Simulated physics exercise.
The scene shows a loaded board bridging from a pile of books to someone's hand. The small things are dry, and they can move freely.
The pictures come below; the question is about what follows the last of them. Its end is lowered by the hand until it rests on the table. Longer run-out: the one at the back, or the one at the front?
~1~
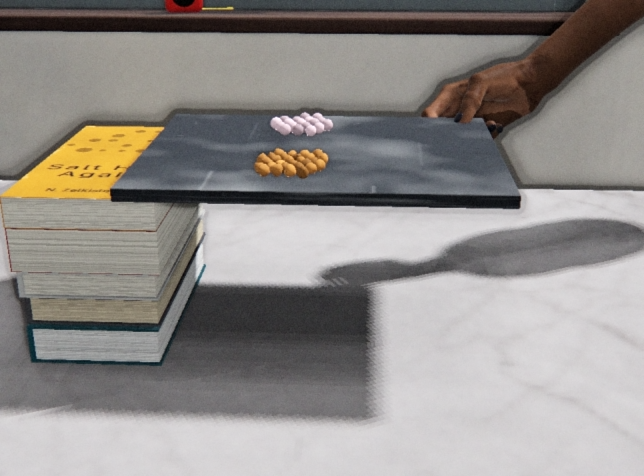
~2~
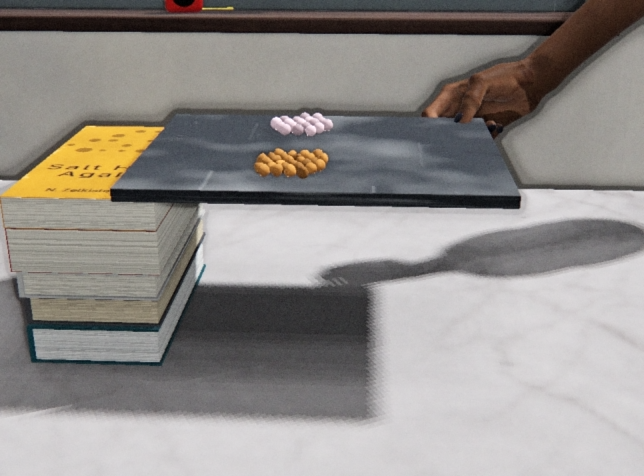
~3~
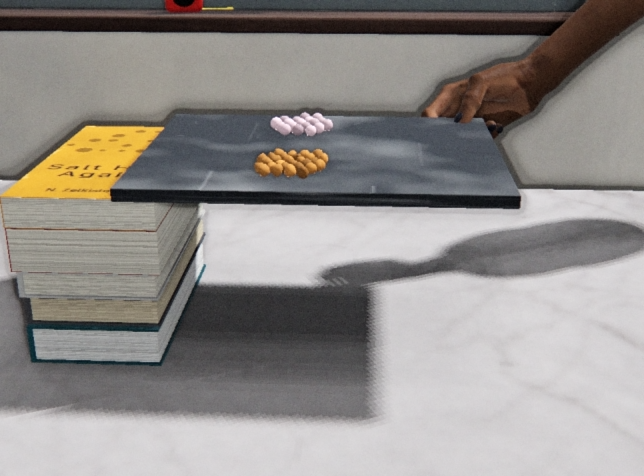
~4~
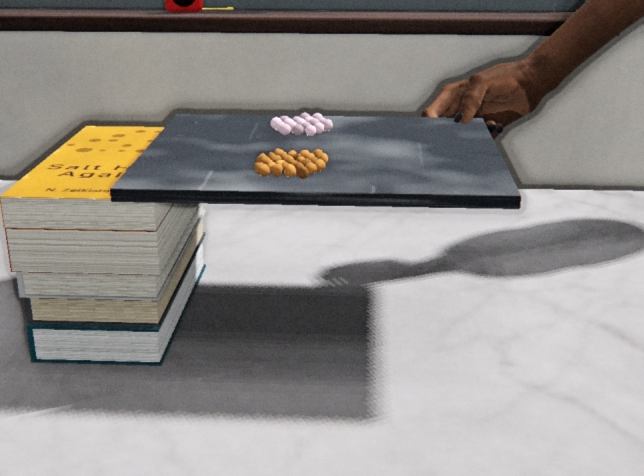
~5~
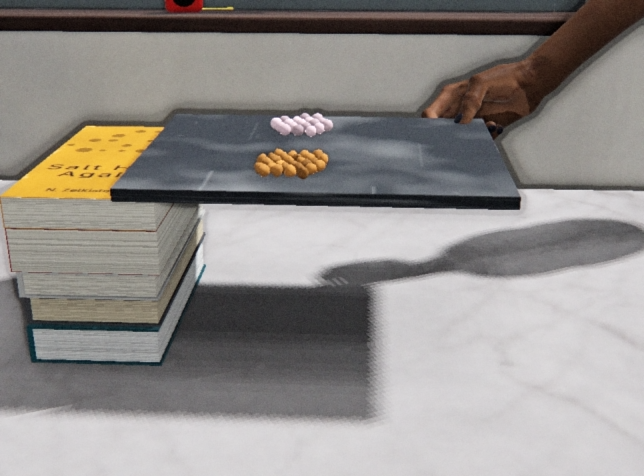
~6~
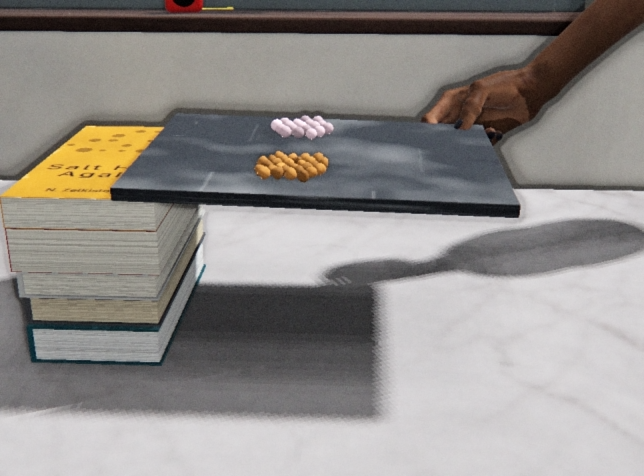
The one at the back.
Then, 0.35 s after the last picture, board sloping at 10°; near portion all still on the board; far portion all still on the board.
Then, 0.81 s after the last picture, board sloping at 23°; near portion all still on the board; far portion mostly less than half a board's length out.
Then, 1.29 s after the last picture, board resting at 33°; near portion mostly less than half a board's length out; far portion mostly up to a board's length out.
By the end, board resting at 33°; near portion mostly less than half a board's length out; far portion mostly more than two board lengths out, about half gone off the table; the far portion has gone farther.
